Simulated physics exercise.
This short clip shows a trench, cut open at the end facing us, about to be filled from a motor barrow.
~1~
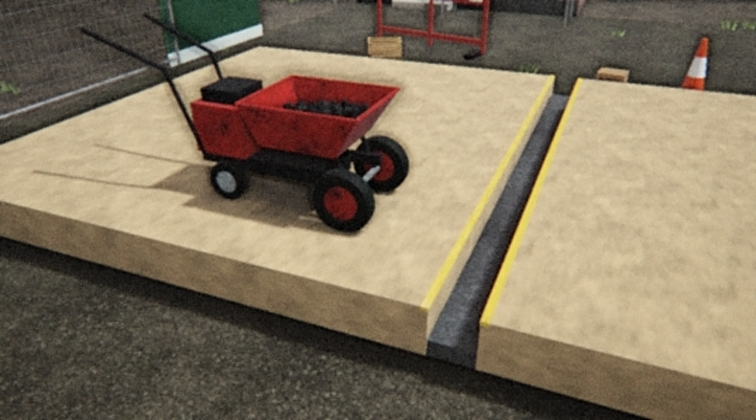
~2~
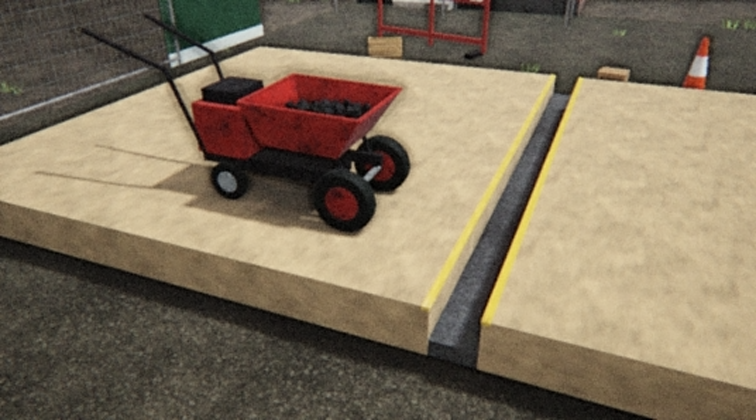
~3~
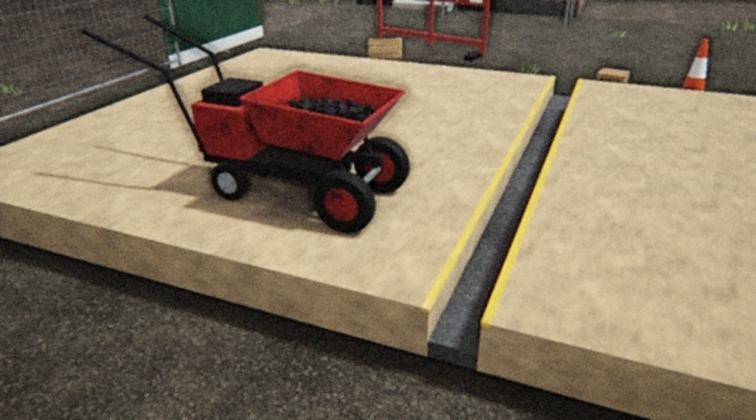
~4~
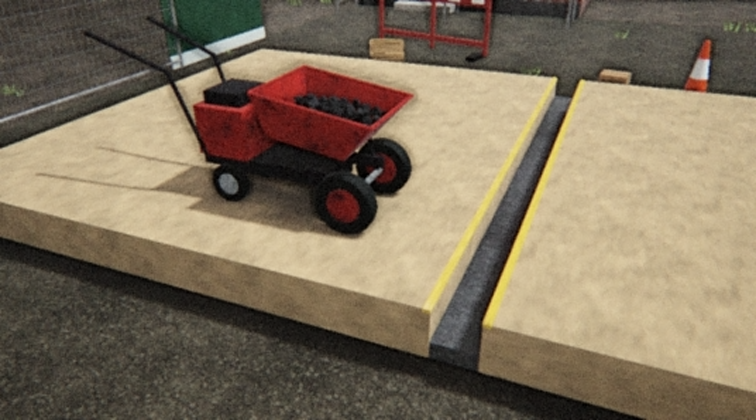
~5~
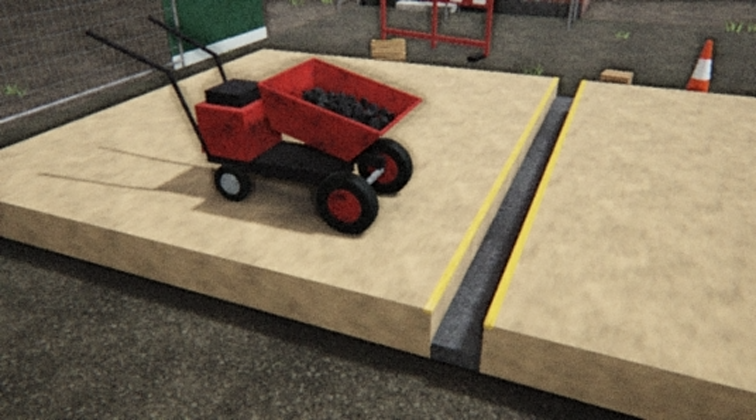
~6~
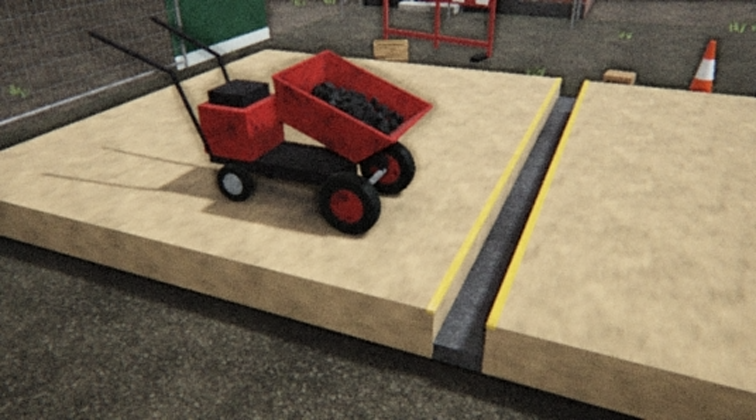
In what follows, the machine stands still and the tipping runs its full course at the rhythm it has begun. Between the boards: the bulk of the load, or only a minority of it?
The share in the trench is above half.
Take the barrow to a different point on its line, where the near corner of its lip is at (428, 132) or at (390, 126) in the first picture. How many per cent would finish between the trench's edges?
Some 20 in a hundred, then some 90 in a hundred.
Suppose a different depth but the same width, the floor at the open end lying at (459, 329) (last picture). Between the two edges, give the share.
The share comes to around 60 percent.
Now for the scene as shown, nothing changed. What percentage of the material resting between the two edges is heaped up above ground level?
Roughly 0 percent of them.
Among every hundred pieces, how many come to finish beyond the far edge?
Result: Close to 0 %.
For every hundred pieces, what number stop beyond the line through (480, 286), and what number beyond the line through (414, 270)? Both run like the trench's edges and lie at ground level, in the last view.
Around 30 in a hundred for the first, 100 in a hundred for the second.
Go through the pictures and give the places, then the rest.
The first frame shows lip of the skip at (356, 121), level; top of the load at (326, 115), lumps of coal; first edge of the trench at (442, 275); far edge at (498, 288), the trench under half as wide as the skip, and about as deep as wide.
The second frame shows lip of the skip at (358, 122), tipped barely; top of the load at (328, 115).
The third frame shows lip of the skip at (363, 125), tipped barely; top of the load at (319, 112).
The fourth frame shows lip of the skip at (371, 129), tipped a little; top of the load at (315, 105).
The fifth frame shows lip of the skip at (381, 134), tipped a little; top of the load at (315, 101).
The sixth frame shows lip of the skip at (393, 141), tipped clearly; top of the load at (319, 98); first edge of the trench at (448, 278); far edge at (505, 291).
Soon, skip tipped steeply; all in the skip.
A while on, skip tipped right over; most in the skip; a small part short of the trench; a small part in or heaped over the trench; a stray few falling.
Towards the end, skip tipped right over; a small part in the skip; about a quarter short of the trench; about two thirds in or heaped over the trench.
Finally, skip tipped right over; about a quarter short of the trench; most in or heaped over the trench; none beyond it.
